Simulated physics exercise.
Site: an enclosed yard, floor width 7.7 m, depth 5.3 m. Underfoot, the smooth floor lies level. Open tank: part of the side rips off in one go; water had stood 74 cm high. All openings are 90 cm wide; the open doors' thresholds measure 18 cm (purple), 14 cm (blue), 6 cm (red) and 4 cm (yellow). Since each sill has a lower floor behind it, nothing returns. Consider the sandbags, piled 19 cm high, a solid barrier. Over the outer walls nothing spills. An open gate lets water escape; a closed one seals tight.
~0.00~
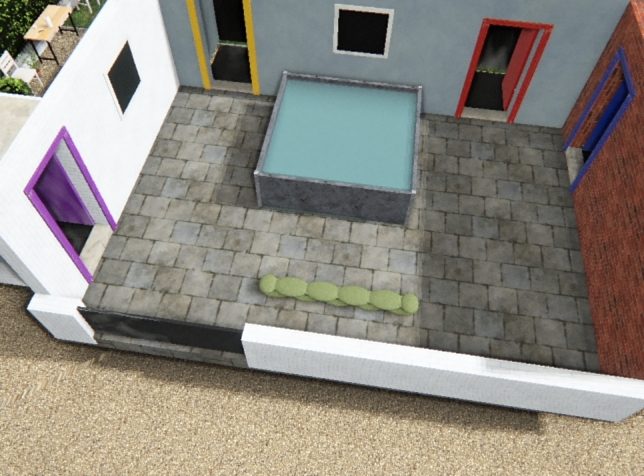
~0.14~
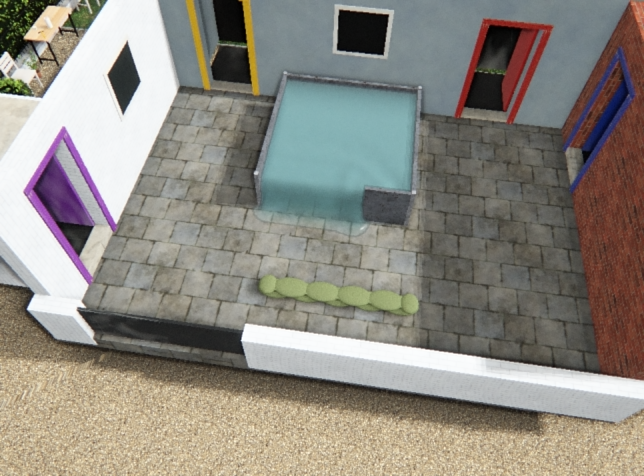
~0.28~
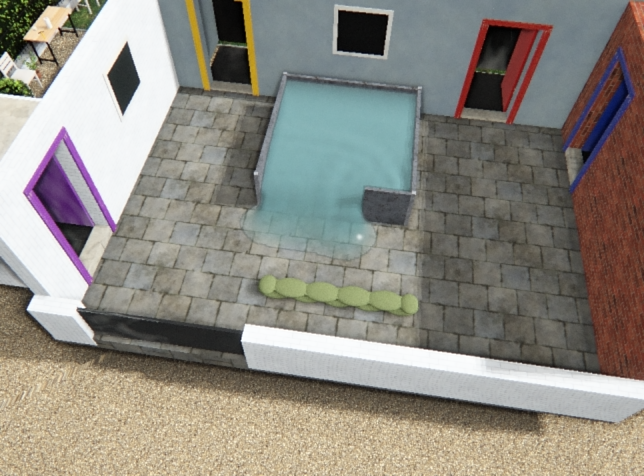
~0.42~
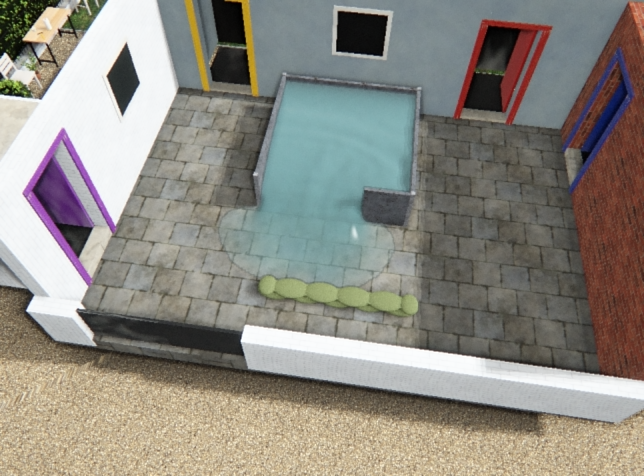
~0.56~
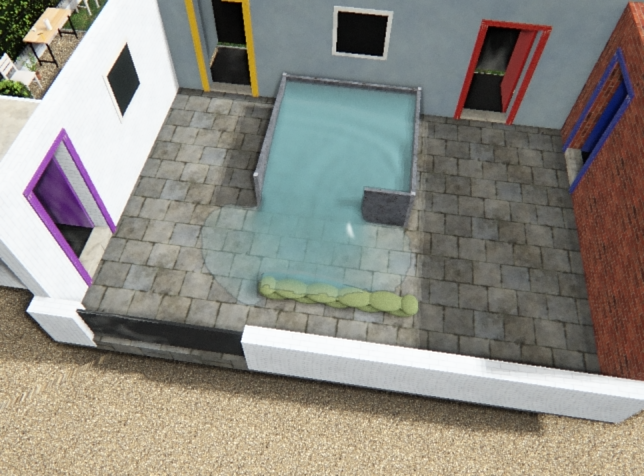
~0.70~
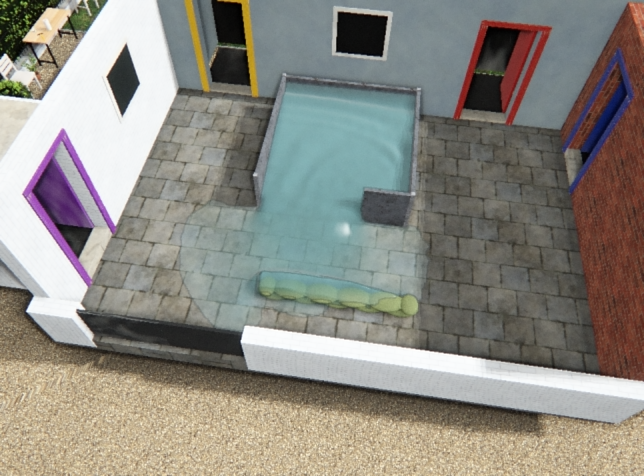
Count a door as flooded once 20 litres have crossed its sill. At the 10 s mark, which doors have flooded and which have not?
The purple door has flooded; the blue door has not; the red door has flooded; the yellow door has flooded.
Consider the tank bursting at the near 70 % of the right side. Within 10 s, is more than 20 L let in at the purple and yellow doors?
Compared with the limit, purple is lower and yellow is higher.
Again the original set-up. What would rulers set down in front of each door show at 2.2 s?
Readings (cm): Purple = 21; blue = 0; red = 0; yellow = 0.
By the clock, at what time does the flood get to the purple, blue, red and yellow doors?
Door times: Purple 1.8 s / blue 3.6 s / red 5.0 s / yellow 3.6 s.
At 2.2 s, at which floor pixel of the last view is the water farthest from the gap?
(592, 372).
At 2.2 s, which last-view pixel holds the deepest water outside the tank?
Location: Approx. (73, 321).
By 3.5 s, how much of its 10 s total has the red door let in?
0 percent or so by then.
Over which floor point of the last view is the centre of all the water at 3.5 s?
Its balance point lies near (306, 232).
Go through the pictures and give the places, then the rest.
In the first frame, the open tank at (344, 131) is whole and still, 74 cm deep.
In the second frame, water pours out at (312, 200) and has run 1.0 m, to (256, 208); typically 10 cm deep outside, 74 cm at the open tank's back.
In the third frame, the front is at (360, 252), 1.2 m from the gap at (311, 203); 1.4 m2 of floor is under water; 74 cm left at the back of the open tank.
In the fourth frame, water pours out at (311, 204) and has run 1.6 m, to (340, 289); typically 10 cm deep outside, 74 cm at the open tank's back.
In the fifth frame, the front is at (382, 295), 1.9 m from the gap at (311, 205); 4.5 m2 of floor is under water; 74 cm left at the back of the open tank.
In the sixth frame, water pours out at (311, 206) and has run 2.5 m, to a hidden place; typically 8 cm deep outside, 67 cm at the open tank's back.
After 1.4 s water covers 30 % of the floor and is deepest (50 cm) near (292, 276); purple door not reached, blue door not reached, red door not reached, yellow door not reached.
After 2.2 s water covers 50 % of the floor and is deepest (61 cm) near (73, 321); purple door 21 cm at the sill, 0 L in, blue door not reached, red door not reached, yellow door not reached.
After 3.5 s water covers 75 % of the floor and is deepest (38 cm) near (83, 300); purple door 31 cm at the sill, 57 L in, blue door not reached, red door not reached, yellow door not reached.
After 6.0 s water covers 90 % of the floor and is deepest (22 cm) near (78, 311); purple door 22 cm at the sill, 135 L in, blue door 7 cm at the sill, 0 L in, red door 13 cm at the sill, 7 L in, yellow door 17 cm at the sill, 158 L in.
After 10.0 s water covers 95 % of the floor and is deepest (18 cm) near (335, 109); purple door 12 cm at the sill, 142 L in, blue door 14 cm at the sill, 2 L in, red door 14 cm at the sill, 105 L in, yellow door 12 cm at the sill, 339 L in.
